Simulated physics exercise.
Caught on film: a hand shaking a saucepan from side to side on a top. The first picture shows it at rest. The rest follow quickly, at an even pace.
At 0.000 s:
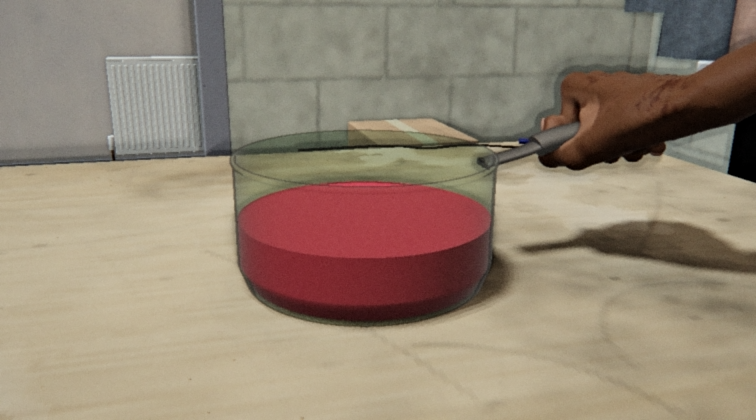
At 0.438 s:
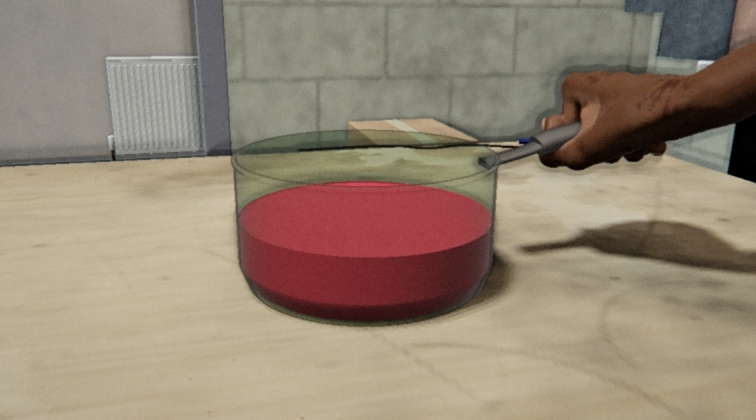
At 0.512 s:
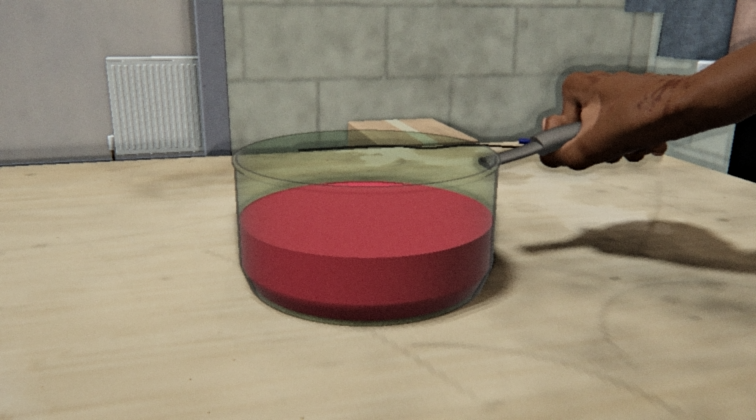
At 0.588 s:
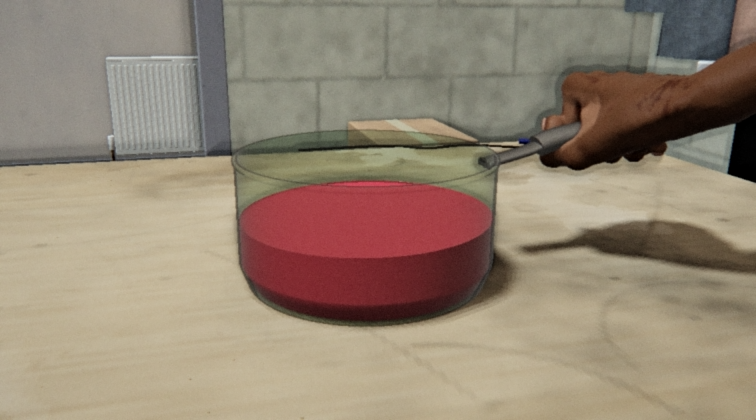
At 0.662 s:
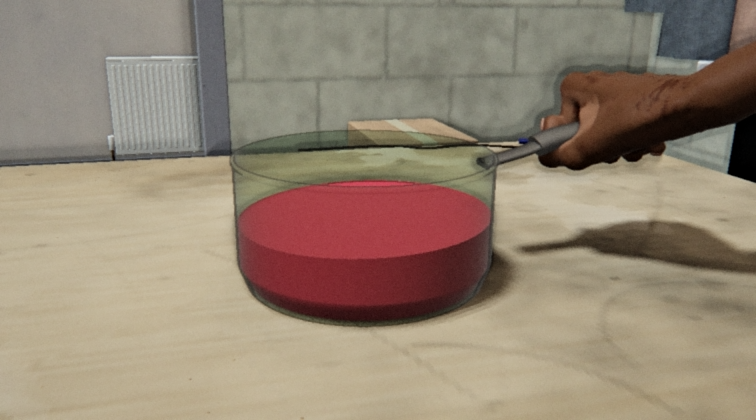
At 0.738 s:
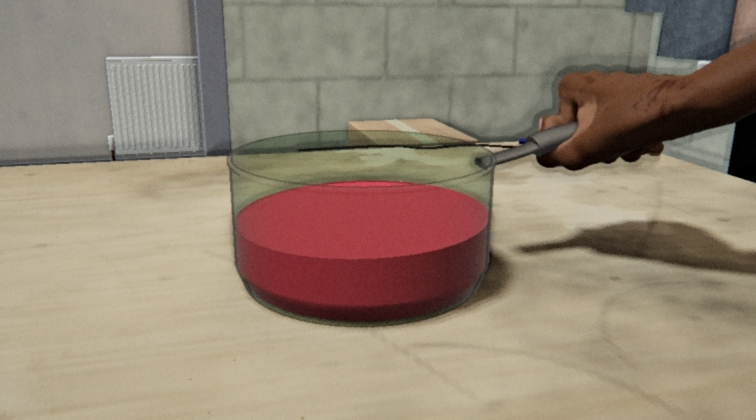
At the start, a hand on the right grips the handle of a clear saucepan, about half full of red liquid, on a pale wooden top. The hand shifts the pan very slightly right, then back, and finally a touch left, while the red surface stays about level throughout.
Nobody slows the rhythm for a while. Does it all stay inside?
The saucepan holds.
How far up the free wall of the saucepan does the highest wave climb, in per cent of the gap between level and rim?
Roughly 30 per cent.
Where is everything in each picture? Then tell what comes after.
In the first picture, saucepan (365, 212) about half full; at rest.
In the second picture, saucepan about half full, surface at (366, 215); surface about level.
In the third picture, saucepan (366, 212) about half full; surface about level.
In the fourth picture, saucepan about half full, surface at (366, 215); surface about level.
In the fifth picture, saucepan (365, 212) about half full; surface about level.
In the sixth picture, saucepan about half full, surface at (362, 215); surface about level.
Around 1.0 s, the highest wave so far stays far below the rim.
Around 2.2 s, the highest wave so far climbs under half way to the rim.
Around 5.1 s, the highest wave so far climbs under half way to the rim; nothing has left it.
